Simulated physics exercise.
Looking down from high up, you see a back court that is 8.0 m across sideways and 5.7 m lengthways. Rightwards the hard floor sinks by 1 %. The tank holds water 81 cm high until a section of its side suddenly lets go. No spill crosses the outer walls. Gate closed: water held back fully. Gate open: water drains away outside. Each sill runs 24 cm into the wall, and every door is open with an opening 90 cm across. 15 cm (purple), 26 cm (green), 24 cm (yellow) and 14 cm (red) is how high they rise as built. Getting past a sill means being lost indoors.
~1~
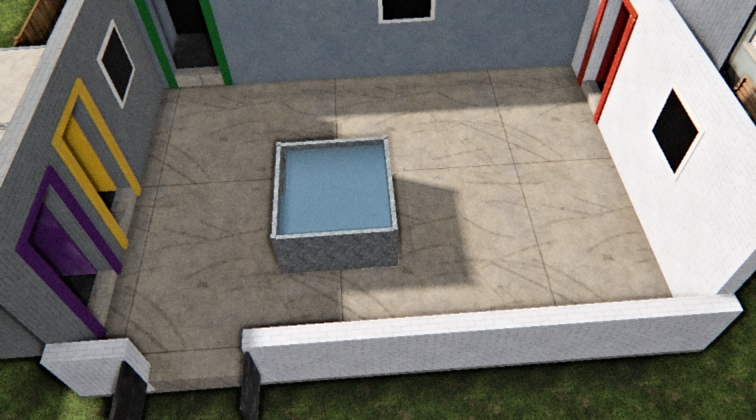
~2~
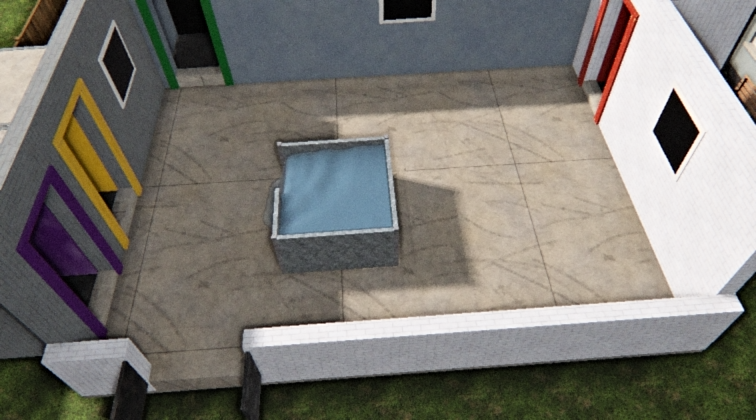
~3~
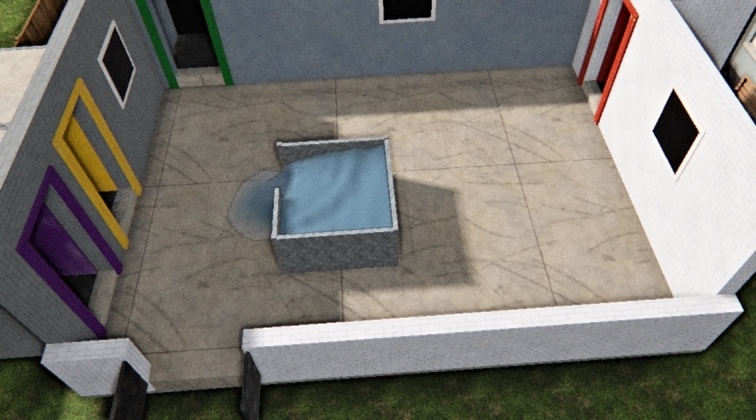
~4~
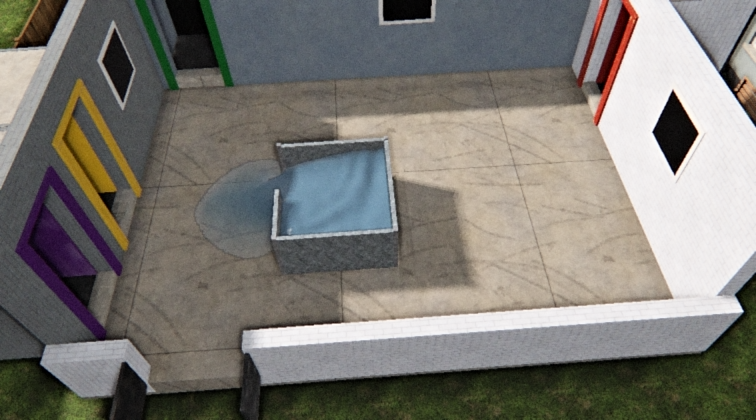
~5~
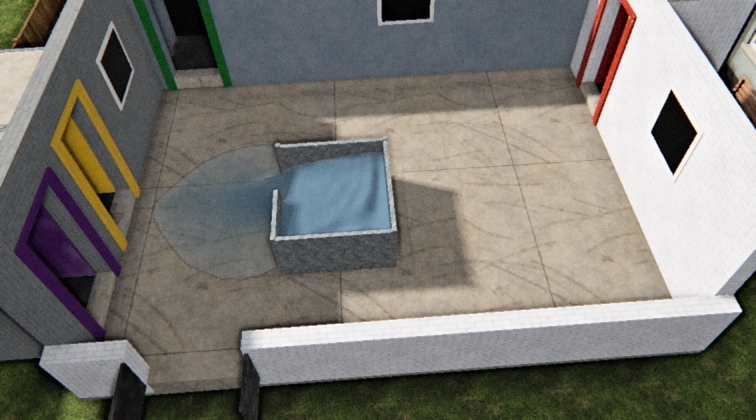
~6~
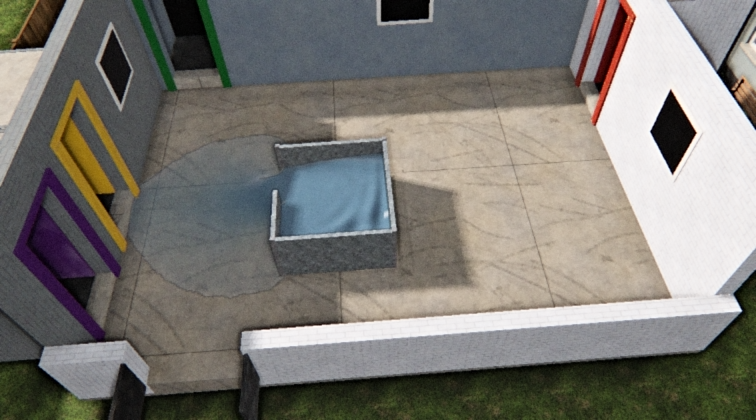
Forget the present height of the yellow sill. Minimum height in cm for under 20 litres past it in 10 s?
Approx. 27 cm.
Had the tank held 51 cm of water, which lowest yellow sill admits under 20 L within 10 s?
Required height: Approx. 15 cm.
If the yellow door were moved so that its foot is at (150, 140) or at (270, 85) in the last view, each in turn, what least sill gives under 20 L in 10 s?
About 16 and 5.5 cm.
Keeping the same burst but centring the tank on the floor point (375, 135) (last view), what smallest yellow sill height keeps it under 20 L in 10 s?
With that change, some 9.0 centimetres.
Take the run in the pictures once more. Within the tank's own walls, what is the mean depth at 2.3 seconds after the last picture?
Roughly 31 cm on average.
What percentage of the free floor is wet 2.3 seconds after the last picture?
Roughly 30 percent.
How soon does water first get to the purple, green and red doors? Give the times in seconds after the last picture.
Purple: 0.3 s; green: 1.0 s; red: 5.0 s.
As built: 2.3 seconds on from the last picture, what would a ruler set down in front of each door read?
Lab note, cm: Purple 12; green 24; yellow 20; red 0.
Then, 0.7 s after the last picture water covers 20 % of the floor, deepest (38 cm) near (279, 201); 36 cm at the yellow door, 12 litres in over its 24 cm sill.
Then, 2.3 s after the last picture water covers 30 % of the floor, deepest (27 cm) near (161, 100); 20 cm at the yellow door, 42 litres in over its 24 cm sill.
Then, 9.3 s after the last picture water covers 95 % of the floor, deepest (10 cm) near (668, 328); 5 cm at the yellow door, 43 litres in over its 24 cm sill.
At the yellow door as built, the water peaked near 36 cm, 0.7 s after the last picture.
Run again over the same 10 s with other heights there, 63 litres in over 22 cm, 9 litres over 30 cm. The limit of 20 litres is kept from about 27 cm up.
